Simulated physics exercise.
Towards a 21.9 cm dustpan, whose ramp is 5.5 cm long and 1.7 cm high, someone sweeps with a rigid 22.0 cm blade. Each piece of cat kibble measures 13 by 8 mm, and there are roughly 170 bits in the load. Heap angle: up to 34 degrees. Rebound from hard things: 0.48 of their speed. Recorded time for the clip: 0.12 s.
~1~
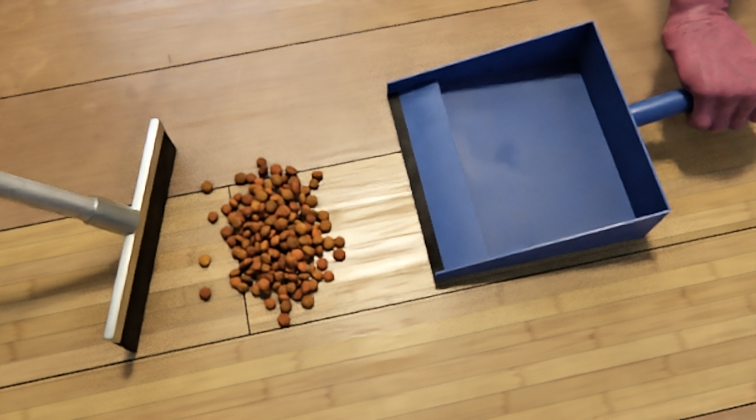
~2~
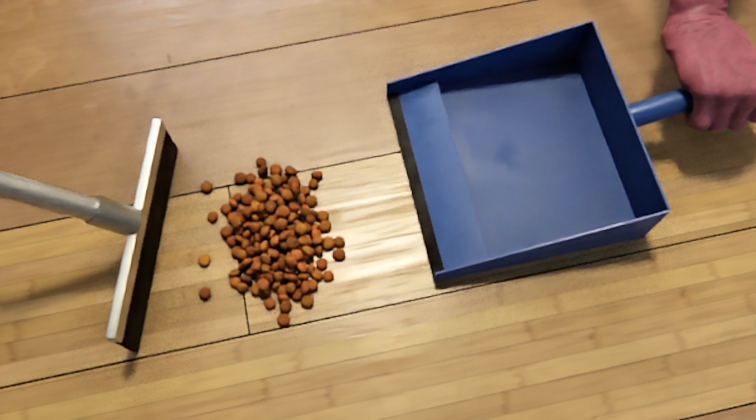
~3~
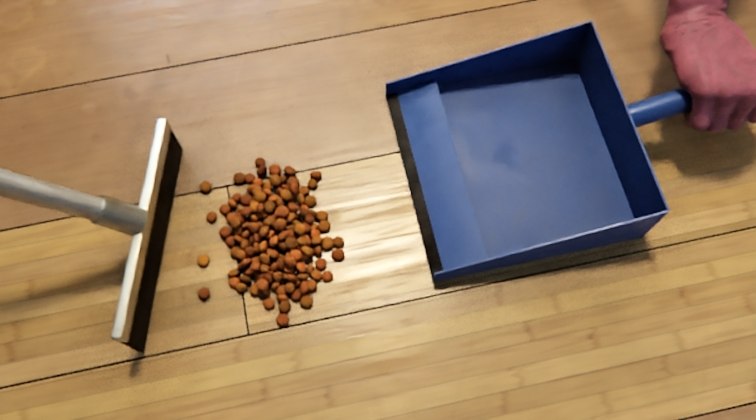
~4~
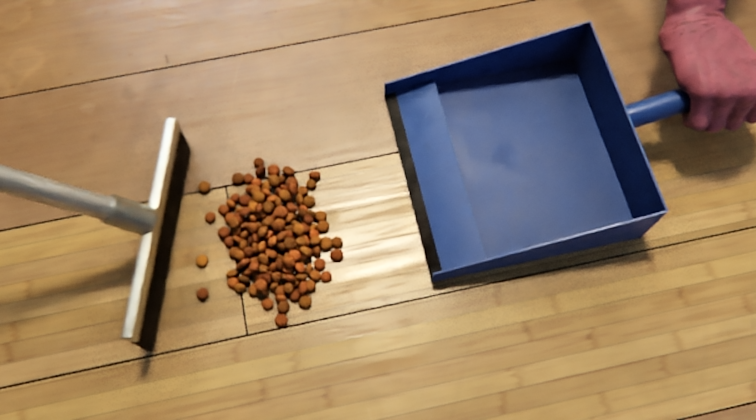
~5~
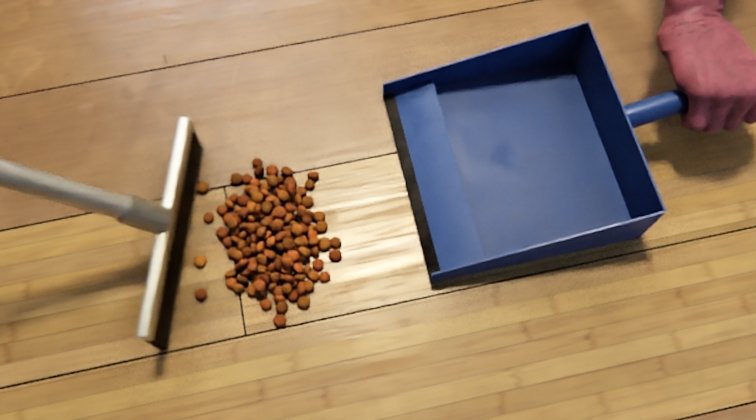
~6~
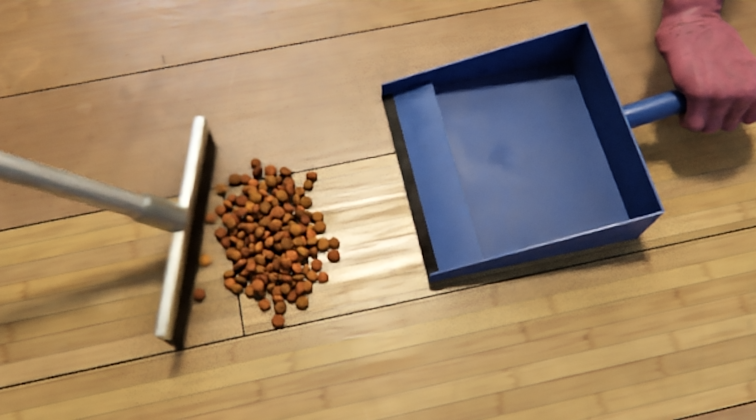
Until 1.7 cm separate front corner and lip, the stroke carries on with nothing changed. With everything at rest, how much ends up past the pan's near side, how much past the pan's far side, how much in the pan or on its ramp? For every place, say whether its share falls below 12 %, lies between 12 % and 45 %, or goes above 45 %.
At the end, near side: A middling share, far side: A small share, pan: A middling share.
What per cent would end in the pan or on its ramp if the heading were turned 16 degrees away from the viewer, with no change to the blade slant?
In that case some 10 per cent.
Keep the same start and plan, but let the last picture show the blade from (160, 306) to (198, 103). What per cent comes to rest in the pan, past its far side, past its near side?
Per cent by place - pan 5, far side 0, near side 5.
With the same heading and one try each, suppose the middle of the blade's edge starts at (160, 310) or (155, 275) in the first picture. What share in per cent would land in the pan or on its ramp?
Around 30 percent, then around 30 percent.
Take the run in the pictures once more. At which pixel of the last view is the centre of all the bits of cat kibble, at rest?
Est. centre at rest: (405, 237) px.
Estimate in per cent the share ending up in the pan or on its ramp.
It comes to close to 20 percent.
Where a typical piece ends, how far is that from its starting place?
Around 14 centimetres.
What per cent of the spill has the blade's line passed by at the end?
Around 0 in a hundred.
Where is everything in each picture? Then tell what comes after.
In the first frame, blade from (114, 337) to (158, 128), moved 0.0 cm, 0 of the pieces shifted so far; middle of the pieces at (281, 238); pan at (528, 159).
In the second frame, blade from (116, 337) to (160, 128), moved 0.2 cm, 0 of the pieces shifted so far; middle of the pieces at (281, 238).
In the third frame, blade from (122, 337) to (165, 128), moved 0.8 cm, 0 of the pieces shifted so far; middle of the pieces at (280, 238).
In the fourth frame, blade from (132, 336) to (174, 127), moved 1.9 cm, 0 of the pieces shifted so far; middle of the pieces at (278, 239).
In the fifth frame, blade from (147, 335) to (187, 126), moved 3.3 cm, 0 of the pieces shifted so far; middle of the pieces at (277, 239).
In the sixth frame, blade from (164, 334) to (202, 125), moved 5.1 cm, 2 of the pieces shifted so far; middle of the pieces at (275, 239); pan at (522, 160).
Then, 0.13 s after the last picture, middle of the blade 13 cm from the lip; 0 % over the lip, far side 0 %, near side 5 %.
Then, 0.22 s after the last picture, middle of the blade 7 cm from the lip; 0 % over the lip, far side 0 %, near side 15 %.
Then, 0.44 s after the last picture, middle of the blade 5 cm from the lip; 20 % over the lip, far side 0 %, near side 20 %.
In the end, near side 20 %, far side 0 %, pan 20 %, in front of the lip or behind the blade 60 %.
